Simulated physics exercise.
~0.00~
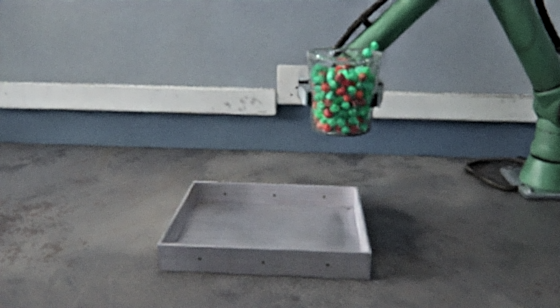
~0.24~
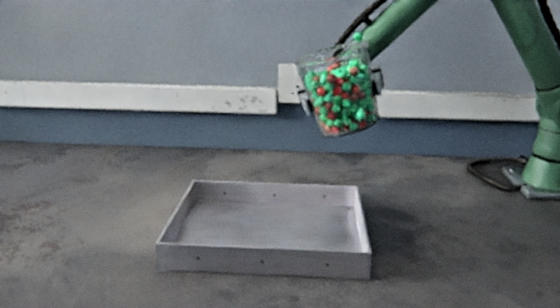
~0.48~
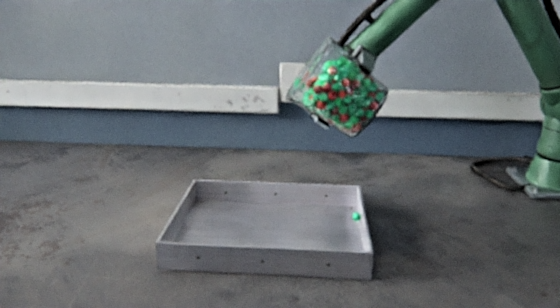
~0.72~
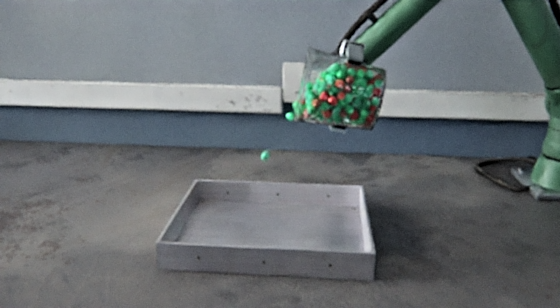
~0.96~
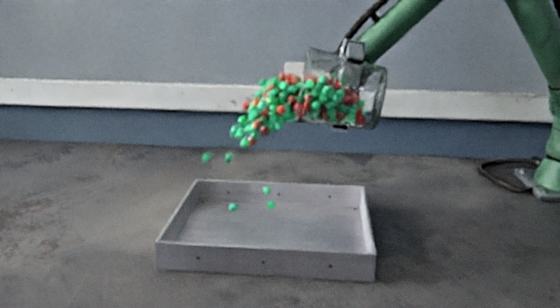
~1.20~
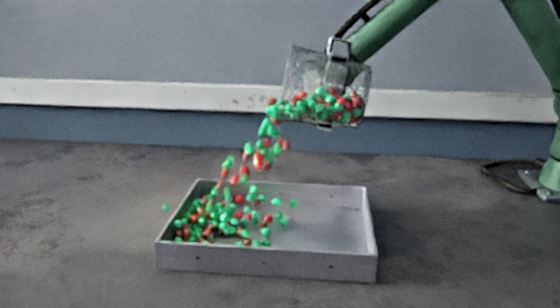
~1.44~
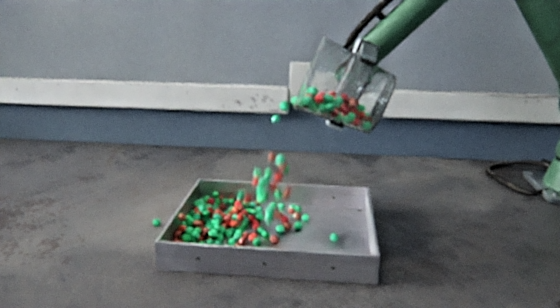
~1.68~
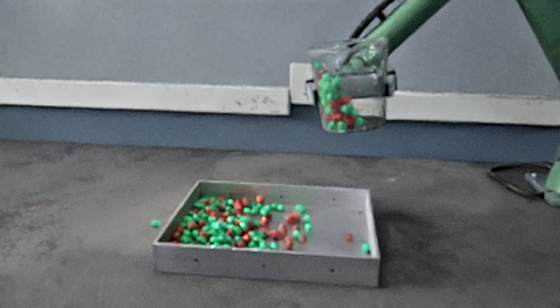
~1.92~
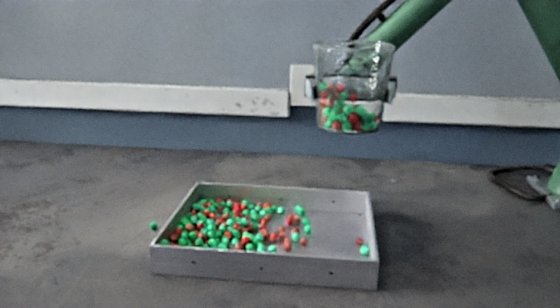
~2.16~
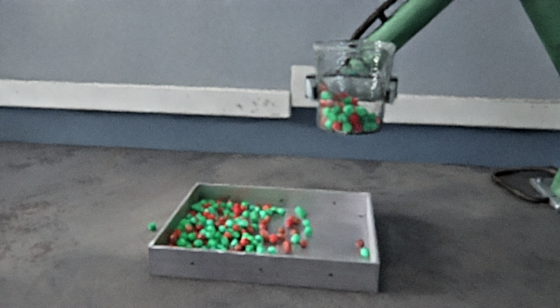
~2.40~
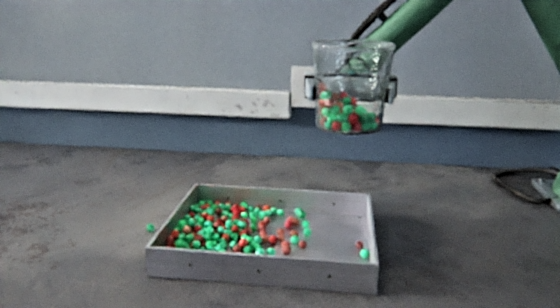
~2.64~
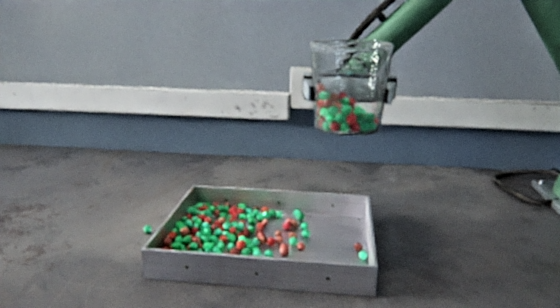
On a grey surface, a green robot arm tipping red and green sweets from a clear tumbler into a tray, then righting it partly full.
